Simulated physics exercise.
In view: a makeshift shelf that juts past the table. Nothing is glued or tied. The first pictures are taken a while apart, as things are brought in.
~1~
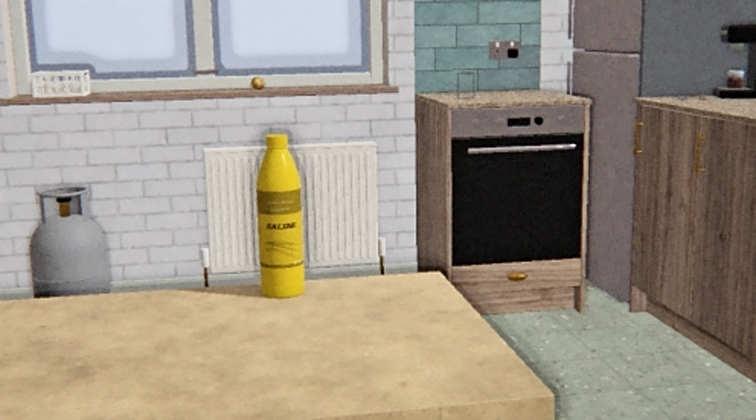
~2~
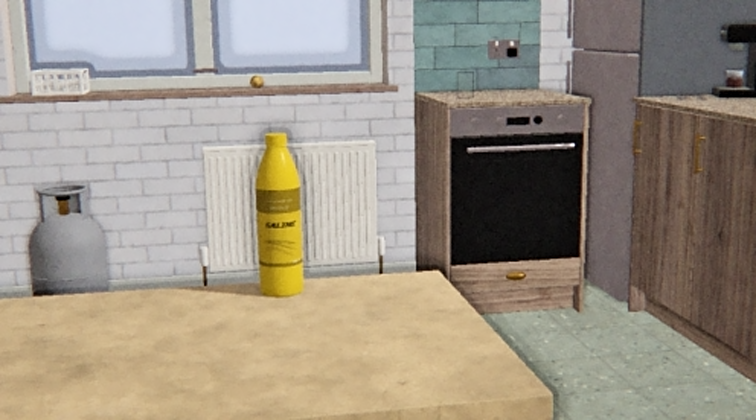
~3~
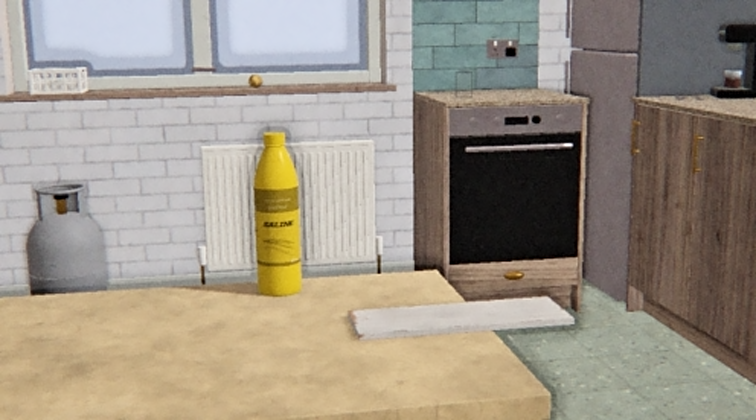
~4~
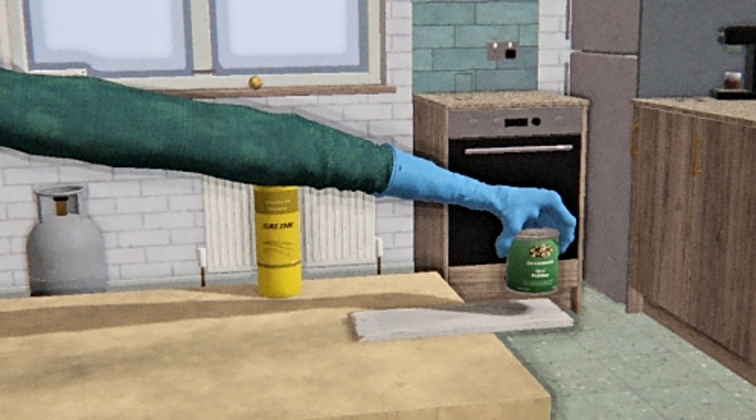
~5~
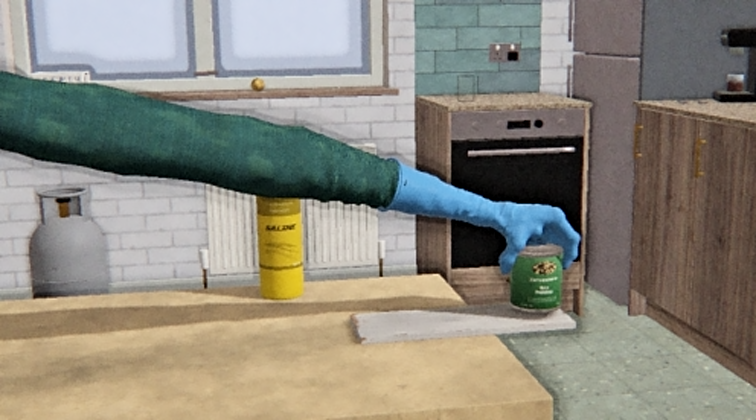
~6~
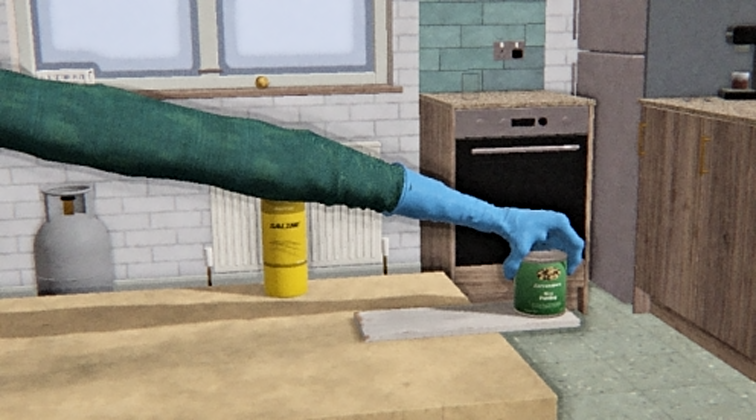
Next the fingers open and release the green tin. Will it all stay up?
The plank tips off the edge.
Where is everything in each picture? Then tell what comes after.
In the first frame, the last thing is not in view yet.
In the second frame, the last thing is not in view yet.
In the third frame, the last thing is not in view yet; white plank (459, 317).
In the fourth frame, still above its spot; green tin (532, 261); white plank (459, 319).
In the fifth frame, still above its spot; green tin (536, 277); white plank (461, 321).
In the sixth frame, in place under the hand; green tin (540, 282); white plank (465, 319).
Then, 0.50 s past the last view, green tin now down on the floor or falling; white plank on its side.
Then, 0.60 s past the last view, white plank now down on the floor or falling.
Then, 0.70 s past the last view, things are still on the move.
Then, 0.90 s past the last view, as before.
Finally, down on the floor or falling, green tin and white plank; yellow bottle still in place. The plank goes over.
